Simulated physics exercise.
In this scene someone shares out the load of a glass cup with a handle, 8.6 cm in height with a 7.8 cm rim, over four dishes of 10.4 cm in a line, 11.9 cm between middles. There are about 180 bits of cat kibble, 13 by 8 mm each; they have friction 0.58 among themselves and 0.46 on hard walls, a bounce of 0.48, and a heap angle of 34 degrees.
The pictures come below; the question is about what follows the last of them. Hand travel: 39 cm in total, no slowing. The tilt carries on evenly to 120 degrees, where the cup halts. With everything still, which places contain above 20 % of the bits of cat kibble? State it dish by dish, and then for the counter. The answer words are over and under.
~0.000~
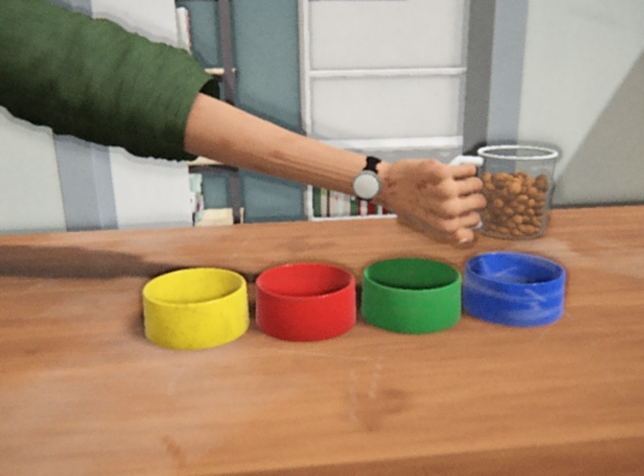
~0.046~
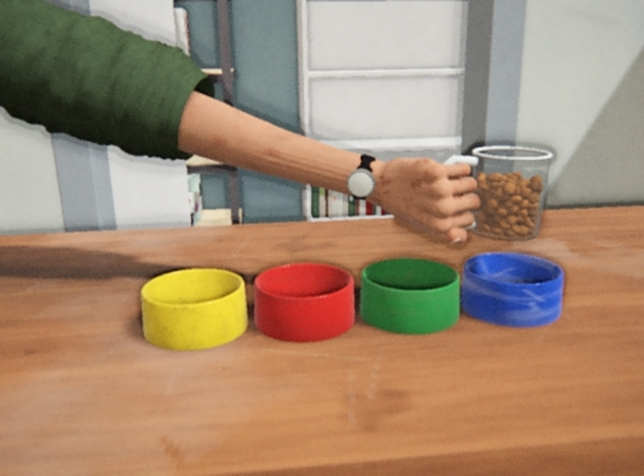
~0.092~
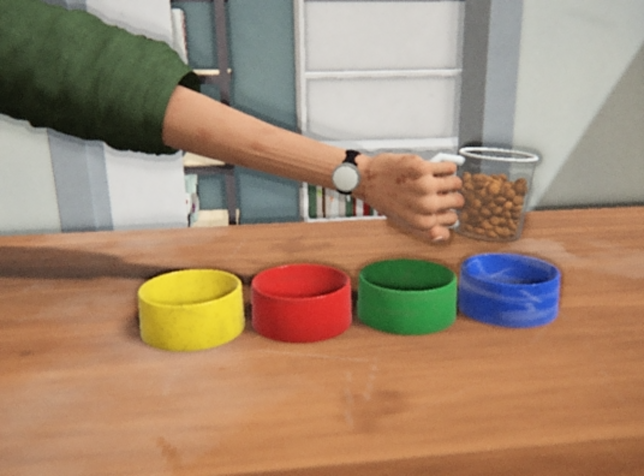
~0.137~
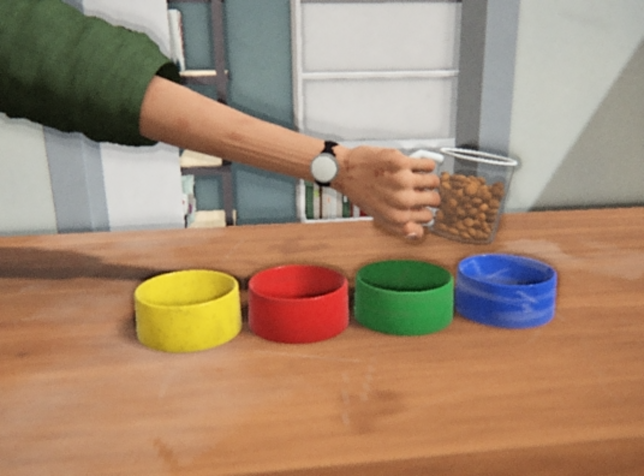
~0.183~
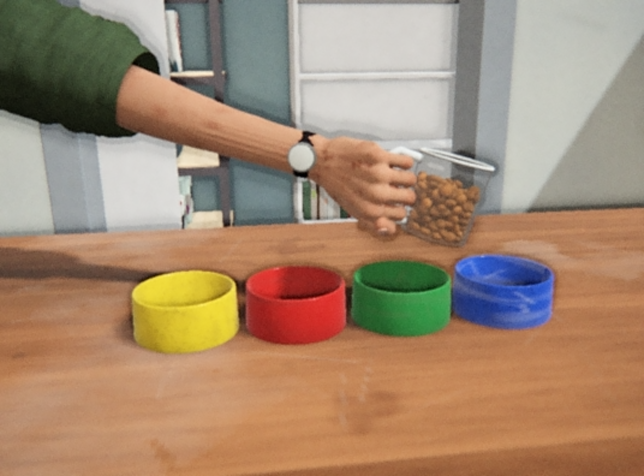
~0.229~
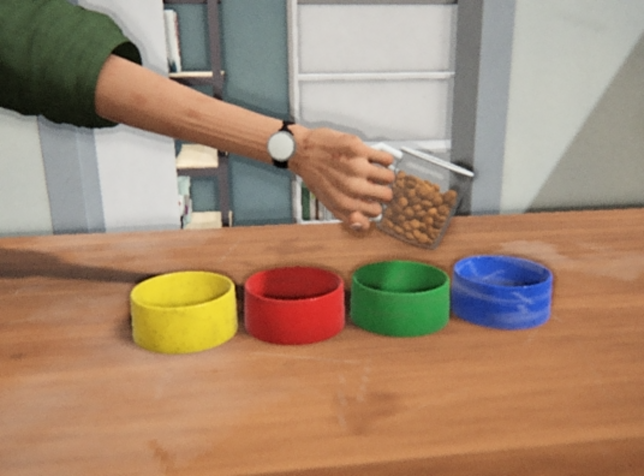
Red: Under. Blue: Under. Green: Under. Yellow: Over. Counter: Under.
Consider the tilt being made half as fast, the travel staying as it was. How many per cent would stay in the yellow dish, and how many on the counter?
Result: Yellow dish 100, counter 0.
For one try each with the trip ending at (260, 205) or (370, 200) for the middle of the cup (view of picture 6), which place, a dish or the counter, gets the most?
Red; green.
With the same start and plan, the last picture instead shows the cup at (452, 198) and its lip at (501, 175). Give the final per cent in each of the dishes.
Red 50; blue 0; green 0; yellow 40.
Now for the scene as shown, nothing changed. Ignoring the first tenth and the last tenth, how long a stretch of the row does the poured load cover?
About 6 cm.
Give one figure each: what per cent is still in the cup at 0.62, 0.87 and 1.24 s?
100, 100, 25.
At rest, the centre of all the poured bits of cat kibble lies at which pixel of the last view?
After settling, the middle sits near (193, 311).
After 0.62 s, tilt 69 degrees; cup holds 100 %.
Then, at 0.87 s, tilt 100 degrees; cup holds 100 %.
Then, at 1.24 s, tilt 120 degrees; cup holds 25 %, yellow 75 %.
In the end, at 1.9 s, red 0 %, blue 0 %, green 0 %, yellow 100 %, counter 0 %.
